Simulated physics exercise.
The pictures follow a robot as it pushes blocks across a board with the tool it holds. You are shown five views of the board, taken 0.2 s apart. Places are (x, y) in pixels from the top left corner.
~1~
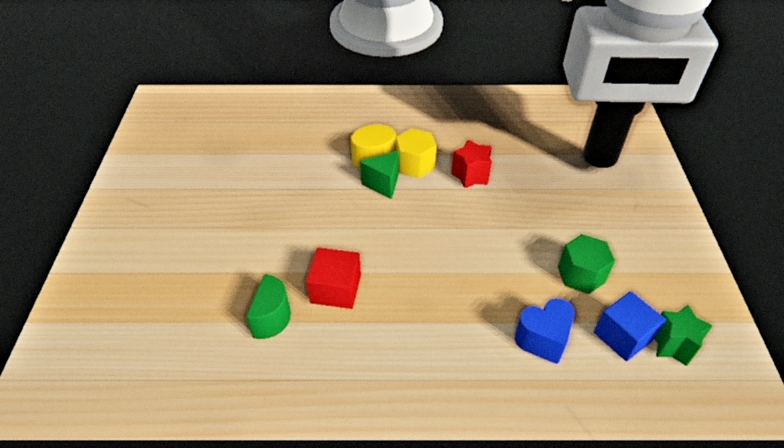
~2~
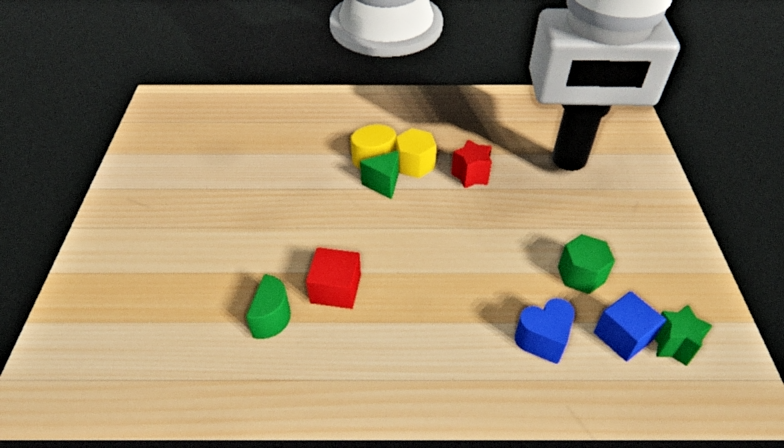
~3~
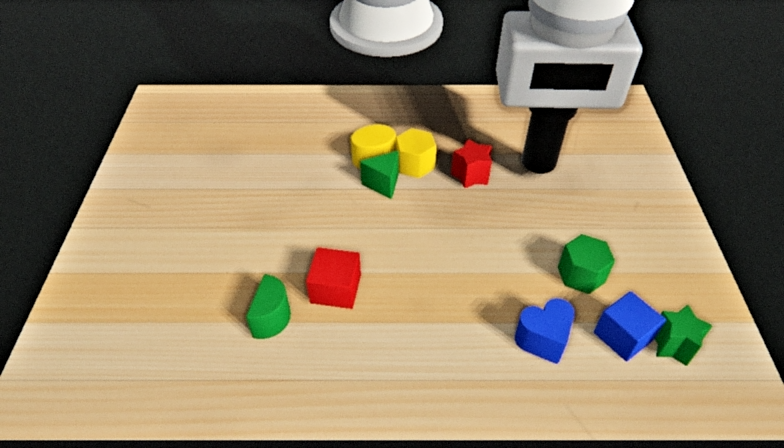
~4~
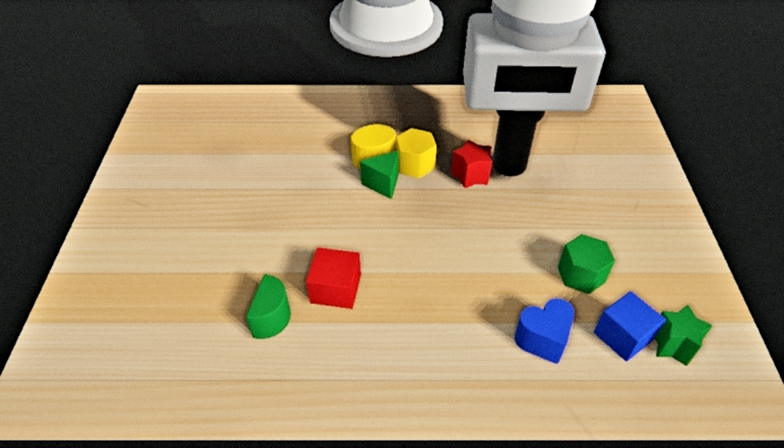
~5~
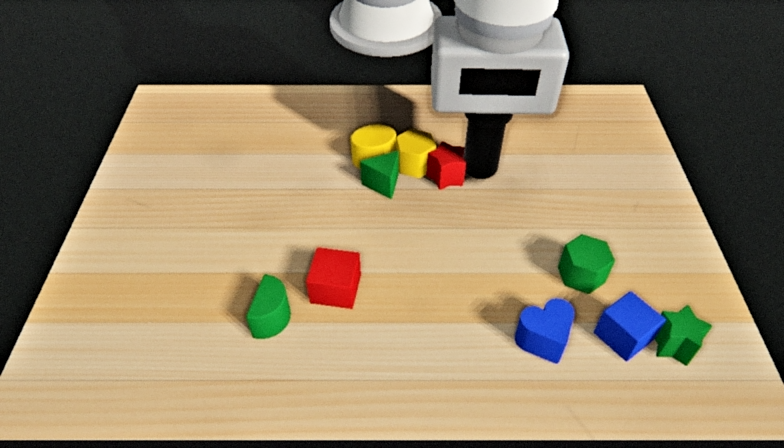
At the start, the robot arm's black tool stands at the upper right of a wooden board scattered with coloured blocks. It moves steadily left toward the red star, then pushes it left up to the yellow hexagonal block, while the other blocks stay still.
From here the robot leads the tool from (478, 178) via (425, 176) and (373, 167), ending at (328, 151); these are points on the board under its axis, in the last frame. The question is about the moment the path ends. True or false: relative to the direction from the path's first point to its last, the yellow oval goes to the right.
It is true.
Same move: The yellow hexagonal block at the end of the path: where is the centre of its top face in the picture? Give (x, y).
The spot you're after is about (367, 116) in the image.
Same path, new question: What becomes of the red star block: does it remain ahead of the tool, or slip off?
It is no longer ahead.
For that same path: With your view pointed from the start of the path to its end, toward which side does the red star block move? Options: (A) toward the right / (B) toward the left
B.
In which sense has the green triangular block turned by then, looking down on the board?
Bird's-eye view: Counterclockwise.
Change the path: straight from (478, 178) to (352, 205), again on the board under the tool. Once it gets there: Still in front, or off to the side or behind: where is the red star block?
Fallen away.
On the path given first. One third of the way, tool (425, 167); yellow oval (345, 124), turned 75° anticlockwise; green triangular block (367, 165), turned 50° anticlockwise; yellow hexagonal block (380, 129), turned 80° clockwise; red star block (393, 154).
Two thirds of the way, tool (373, 157); yellow oval (333, 117), turned 95° anticlockwise; green triangular block (328, 173), turned 75° anticlockwise; yellow hexagonal block (371, 121), turned 95° clockwise; red star block (340, 153), turned 35° anticlockwise.
At the end, tool (327, 142); yellow oval (317, 105), turned 75° anticlockwise; green triangular block (323, 175), turned 95° anticlockwise; yellow hexagonal block (367, 116), turned 125° clockwise; red star block (319, 151), turned 75° anticlockwise.
